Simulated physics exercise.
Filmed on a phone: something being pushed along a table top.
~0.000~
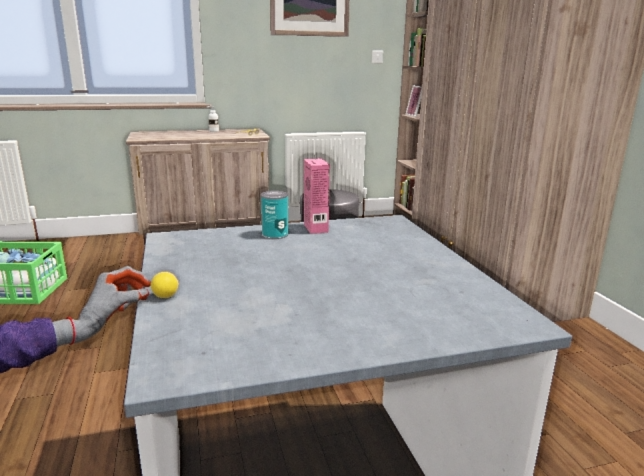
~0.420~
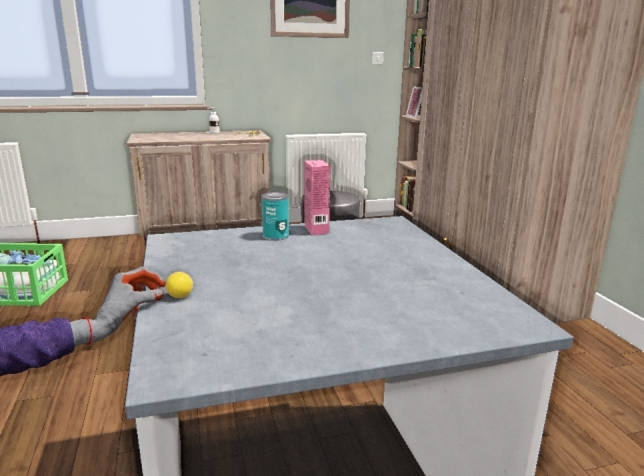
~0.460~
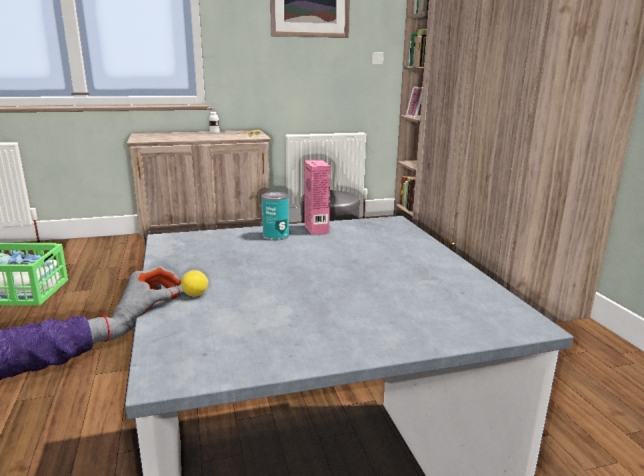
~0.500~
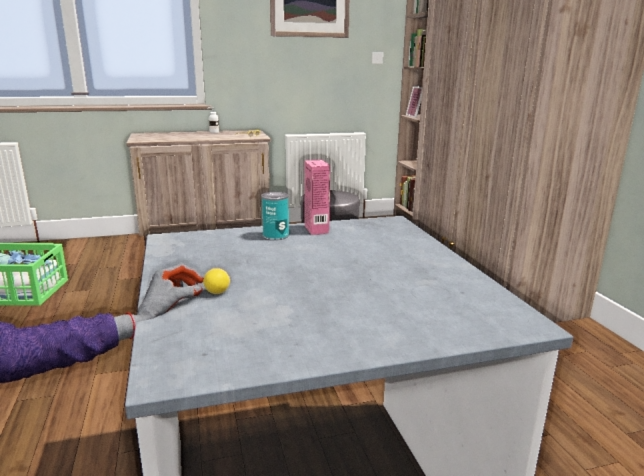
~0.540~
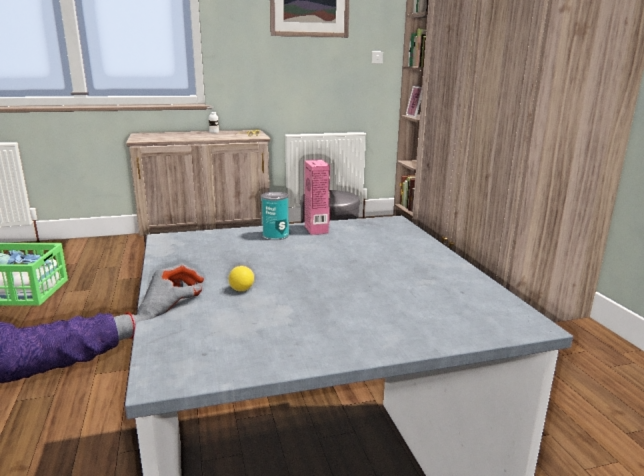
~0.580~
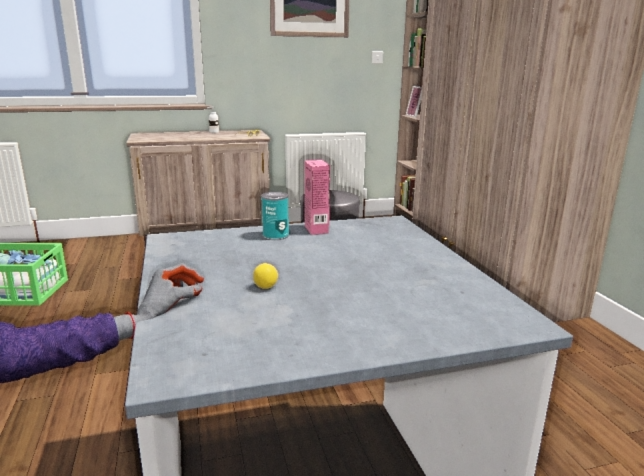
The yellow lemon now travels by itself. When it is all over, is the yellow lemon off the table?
The yellow lemon goes over the edge.
After 0.88 s, yellow lemon shifted well along near (420, 261).
After 1.28 s, yellow lemon now off the table.
After 1.68 s, things are still on the move.
In the end (1.9 s), off the table, yellow lemon.
